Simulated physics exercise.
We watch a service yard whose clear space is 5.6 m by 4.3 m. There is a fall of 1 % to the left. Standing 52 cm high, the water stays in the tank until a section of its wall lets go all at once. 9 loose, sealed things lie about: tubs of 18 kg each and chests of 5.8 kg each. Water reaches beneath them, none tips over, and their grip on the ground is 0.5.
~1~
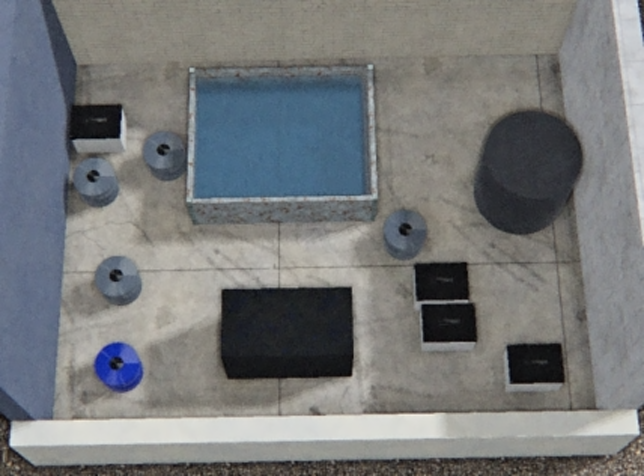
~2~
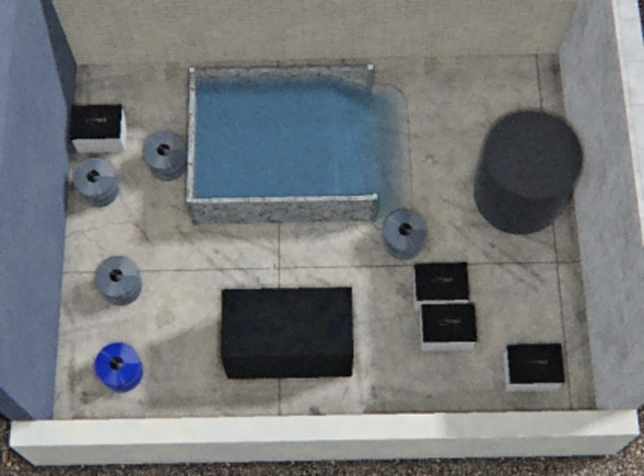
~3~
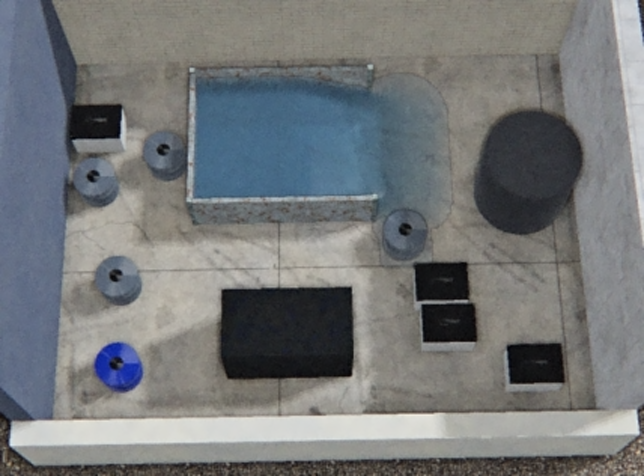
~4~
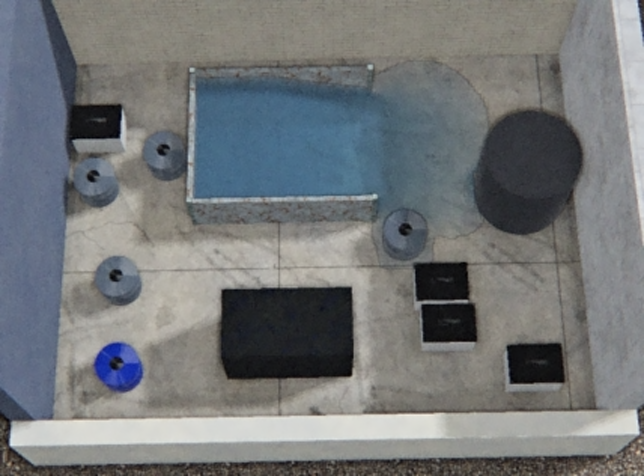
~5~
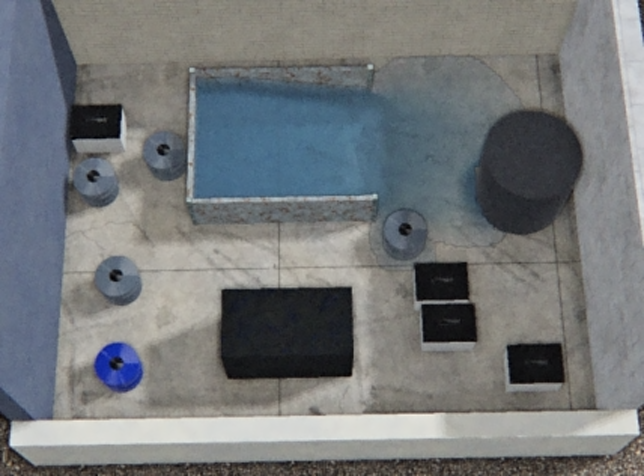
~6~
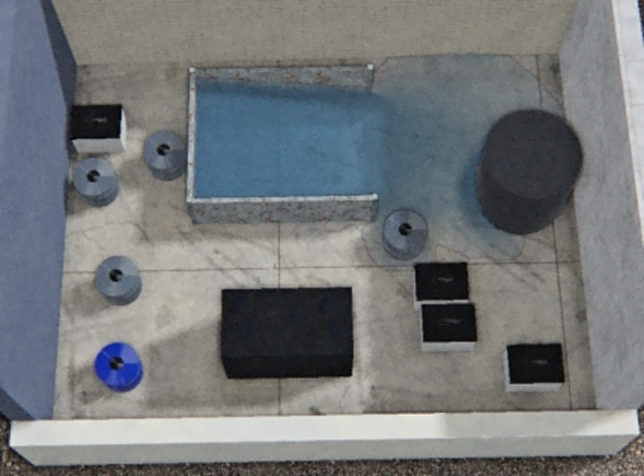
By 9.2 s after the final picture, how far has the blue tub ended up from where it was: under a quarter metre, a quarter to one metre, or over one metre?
Steady.
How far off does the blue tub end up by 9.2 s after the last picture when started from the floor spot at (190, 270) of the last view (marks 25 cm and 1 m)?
In the end it keeps its place.
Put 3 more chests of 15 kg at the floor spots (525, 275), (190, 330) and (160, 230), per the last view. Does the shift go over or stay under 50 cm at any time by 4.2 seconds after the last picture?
Well, in that order it's higher, lower and lower.
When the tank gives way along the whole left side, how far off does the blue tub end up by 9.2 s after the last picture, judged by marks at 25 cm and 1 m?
Outcome for the blue tub: Long-distance displacement.
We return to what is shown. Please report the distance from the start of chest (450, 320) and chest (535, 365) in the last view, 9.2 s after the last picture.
Taking them in turn, the shifts are 400 cm and 400 cm.
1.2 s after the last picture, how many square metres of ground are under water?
About 11.0 m2.
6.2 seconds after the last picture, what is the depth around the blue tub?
I'd put it at about 6 cm.
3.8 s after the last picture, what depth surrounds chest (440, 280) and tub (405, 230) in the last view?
First roughly 9 cm, second roughly 5 cm.
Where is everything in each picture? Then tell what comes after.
In the first frame, the blue tub at (117, 364) rests on the ground; 2.8 m2 under water; 0 of 9 have shifted.
In the second frame, the blue tub at (117, 364), on the bottom; 3.6 m2 under water; 0 of 9 have shifted.
In the third frame, the blue tub at (117, 364) rests on the ground; 4.4 m2 under water; 0 of 9 have shifted.
In the fourth frame, the blue tub at (117, 364), on the bottom; 5.3 m2 under water; 0 of 9 have shifted.
In the fifth frame, the blue tub at (117, 364) rests on the ground; 6.1 m2 under water; 0 of 9 have shifted.
In the sixth frame, the blue tub at (117, 364), on the bottom; water covers 6.8 m2; 0 of 9 have shifted.
Then, 1.2 s after the last picture the blue tub is near (117, 364), 0.0 m from its start, aground; 0 afloat.
Then, 3.8 s after the last picture the blue tub is near (117, 364), 0.0 m from its start, aground; 3 afloat.
Then, 6.2 s after the last picture the blue tub is near (116, 363), 0.0 m from its start, aground; 4 afloat.
Then, 9.2 s after the last picture the blue tub is near (118, 359), 0.0 m from its start, aground; 4 afloat.
